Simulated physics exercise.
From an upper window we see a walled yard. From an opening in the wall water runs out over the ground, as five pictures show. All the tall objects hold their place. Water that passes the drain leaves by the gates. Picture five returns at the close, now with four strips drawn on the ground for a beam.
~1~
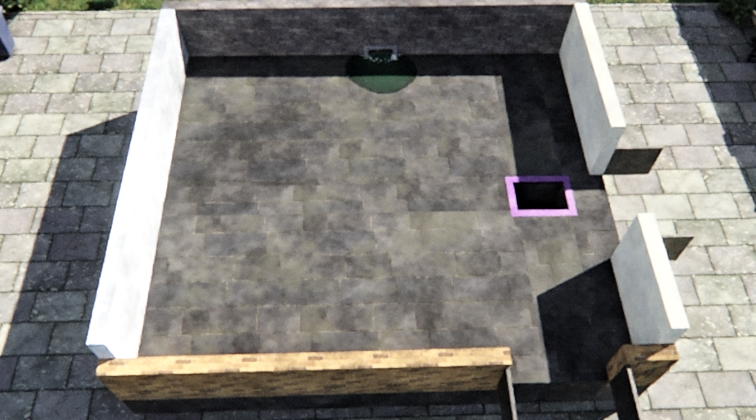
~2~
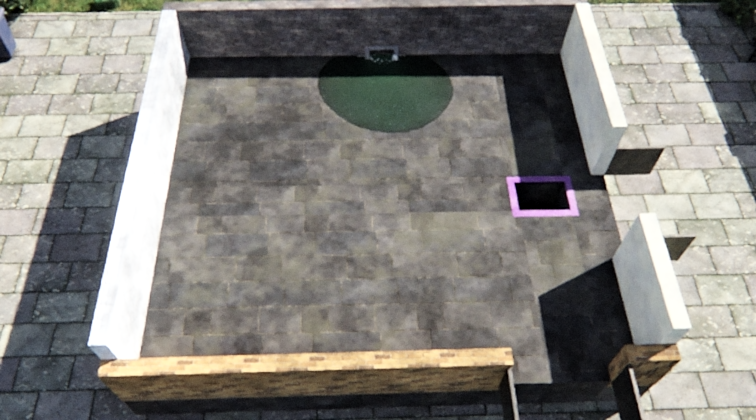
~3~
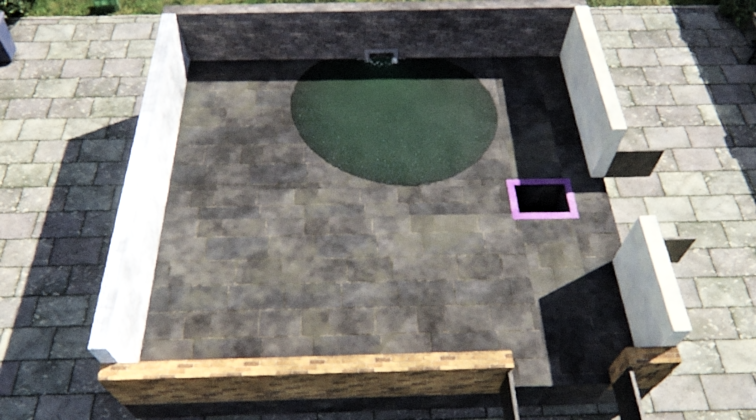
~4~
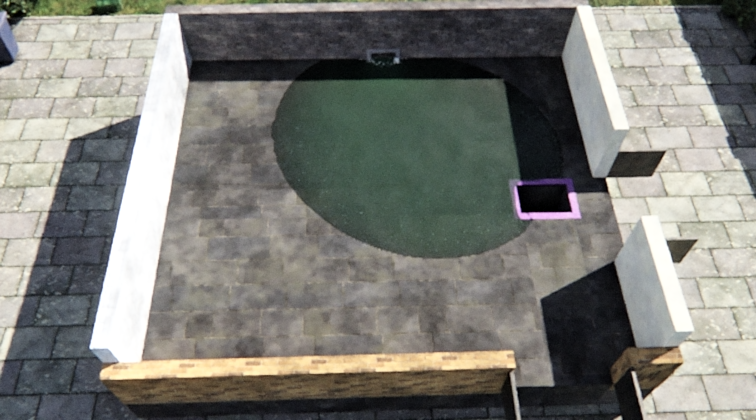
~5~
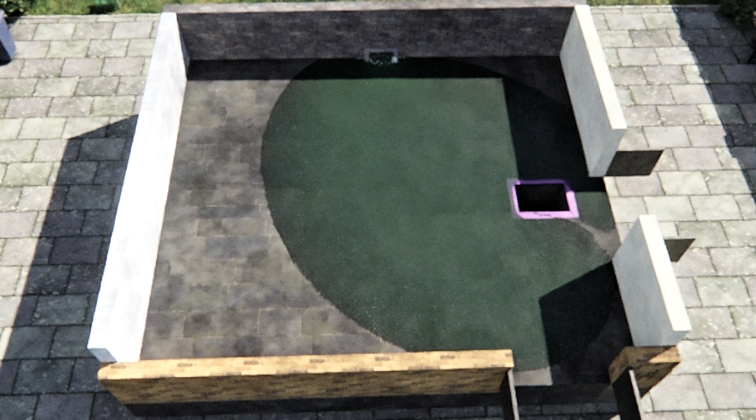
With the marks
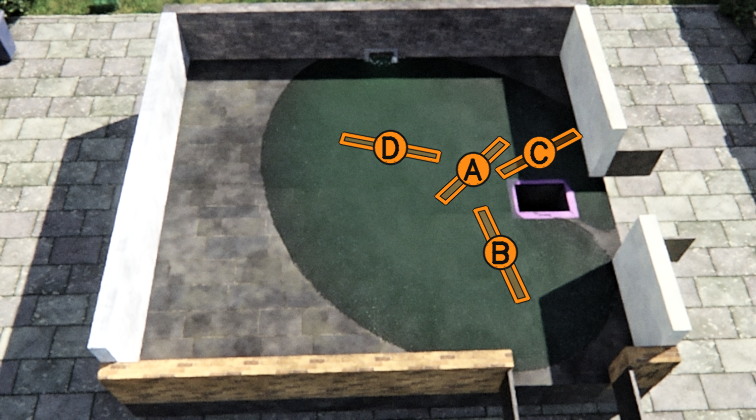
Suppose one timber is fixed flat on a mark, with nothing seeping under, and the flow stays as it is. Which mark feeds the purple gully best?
D works best here.
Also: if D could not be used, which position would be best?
B.
On the marked copy, A from (441, 199) to (503, 141); B from (480, 209) to (522, 299); C from (500, 173) to (576, 133); D from (342, 138) to (438, 156).
With A, about 14 % of the stream goes into the purple gully, about 85 % out by the gates.
With B, about 26 % of the stream goes into the purple gully, about 73 % out by the gates.
With C, about 7 % of the stream goes into the purple gully, about 90 % out by the gates.
With D, about 43 % of the stream goes into the purple gully, about 57 % out by the gates.
